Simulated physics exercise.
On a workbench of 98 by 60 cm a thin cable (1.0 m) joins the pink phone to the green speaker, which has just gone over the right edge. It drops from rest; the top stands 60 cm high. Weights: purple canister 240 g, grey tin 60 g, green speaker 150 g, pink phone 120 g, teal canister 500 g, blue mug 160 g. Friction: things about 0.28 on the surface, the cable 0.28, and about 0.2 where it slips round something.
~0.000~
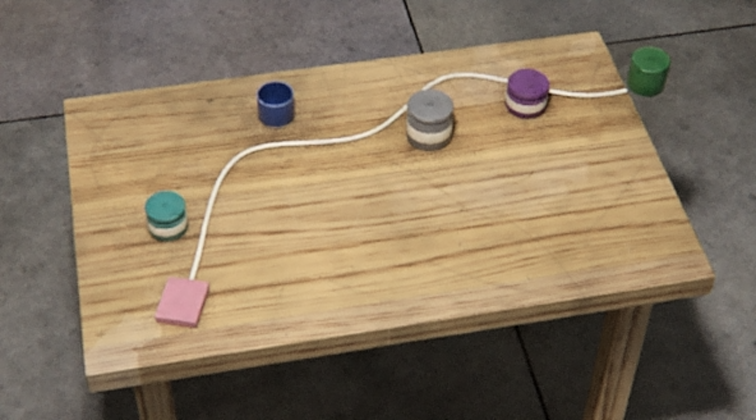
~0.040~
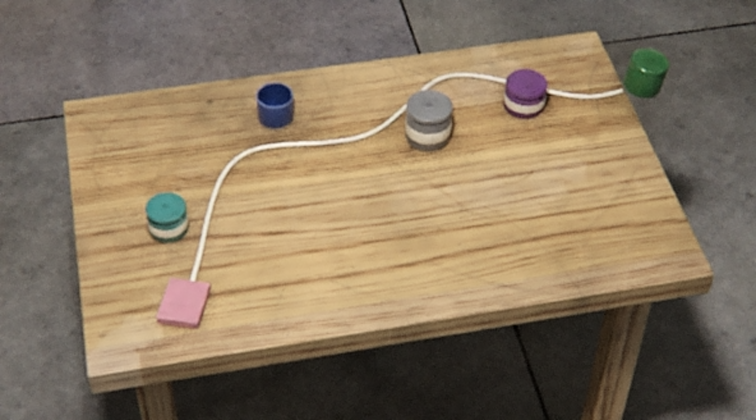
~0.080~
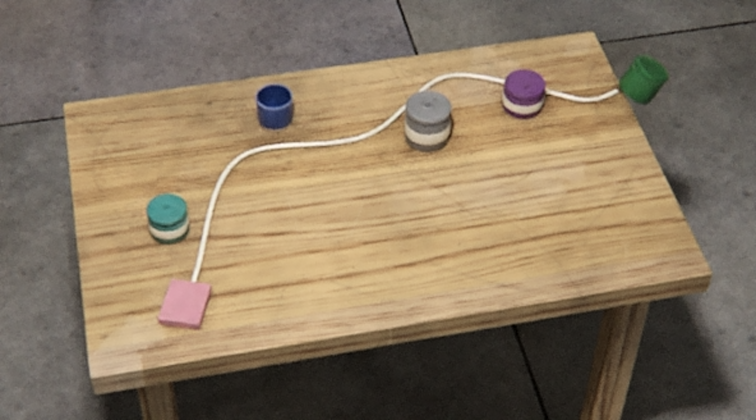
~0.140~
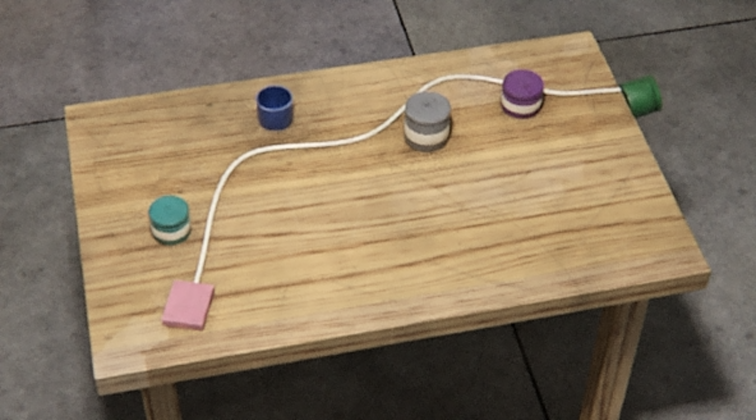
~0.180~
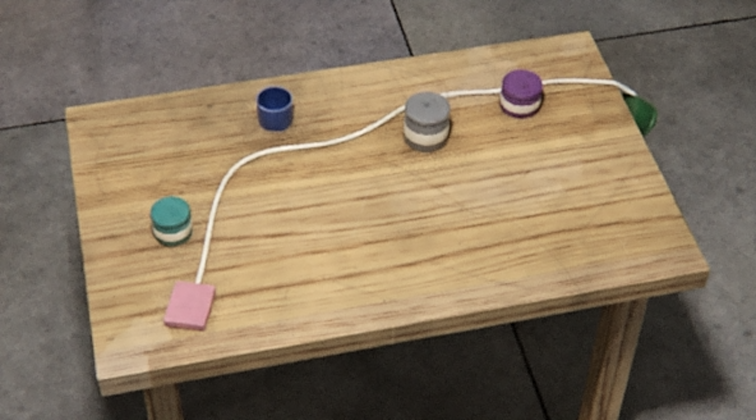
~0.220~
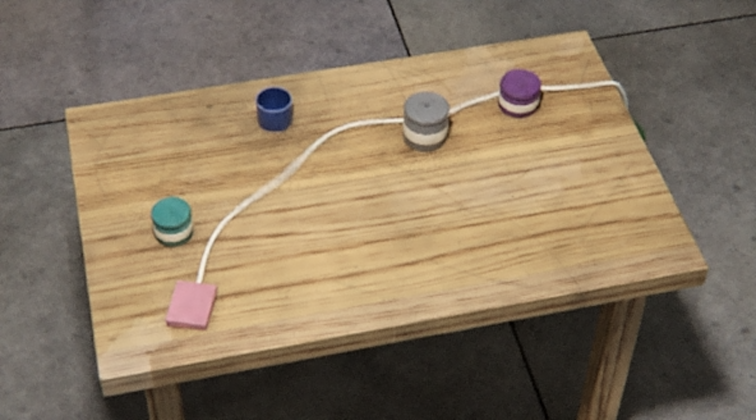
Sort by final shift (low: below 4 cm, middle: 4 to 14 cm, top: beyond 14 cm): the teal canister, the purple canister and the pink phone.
Result: Teal canister hardly moves, purple canister stays in the low band, pink phone ends far away.
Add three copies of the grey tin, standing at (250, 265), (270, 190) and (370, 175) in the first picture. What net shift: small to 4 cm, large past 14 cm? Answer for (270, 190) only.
There: Large.
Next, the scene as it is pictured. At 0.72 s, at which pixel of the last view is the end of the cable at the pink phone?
Near (373, 168).
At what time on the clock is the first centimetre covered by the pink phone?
About: Pink phone 0.28 s.
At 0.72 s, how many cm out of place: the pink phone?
About: Pink phone 40 cm.
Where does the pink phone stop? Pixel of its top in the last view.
Near (464, 112).
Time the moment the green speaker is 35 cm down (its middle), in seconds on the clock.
About: 0.50 s.
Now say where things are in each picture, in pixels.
In the first picture, shows, teal canister (165, 204); purple canister (529, 82); pink phone (182, 299); cable runs through (573, 95) (458, 75) (376, 130) (258, 148) (205, 229).
In the second picture, shows, green speaker (649, 60); cable runs through (570, 95) (375, 131) (205, 230).
In the third picture, shows, green speaker (644, 80); cable runs through (567, 97) (375, 132) (206, 231).
In the fourth picture, shows, green speaker (639, 98); cable runs through (568, 93) (374, 132) (208, 232).
In the fifth picture, shows, green speaker (633, 115); cable runs through (587, 81) (374, 126) (209, 233).
In the sixth picture, shows, teal canister (171, 211); purple canister (521, 82); pink phone (191, 302); cable runs through (610, 83) (394, 121) (298, 163) (216, 233).
After 0.5 s, the cable's tail end at (292, 263); pink phone 16 cm off its start, grey tin 13 cm off its start, green speaker over the edge.
After 0.7 s, the cable's tail end at (373, 168); pink phone 38 cm off its start, grey tin 16 cm off its start, green speaker over the edge.
After 1.0 s, the cable's tail end at (452, 117); pink phone 56 cm off its start at (441, 127), grey tin 16 cm off its start at (503, 146), green speaker over the edge.
After 1.2 s, the cable's tail end at (478, 104); pink phone 62 cm off its start, grey tin 16 cm off its start, green speaker over the edge.
After 2.4 s, the cable's tail end at (478, 104); pink phone 62 cm off its start at (464, 112), purple canister 0 cm off its start at (522, 83), teal canister 0 cm off its start at (171, 211), grey tin 16 cm off its start at (503, 146).
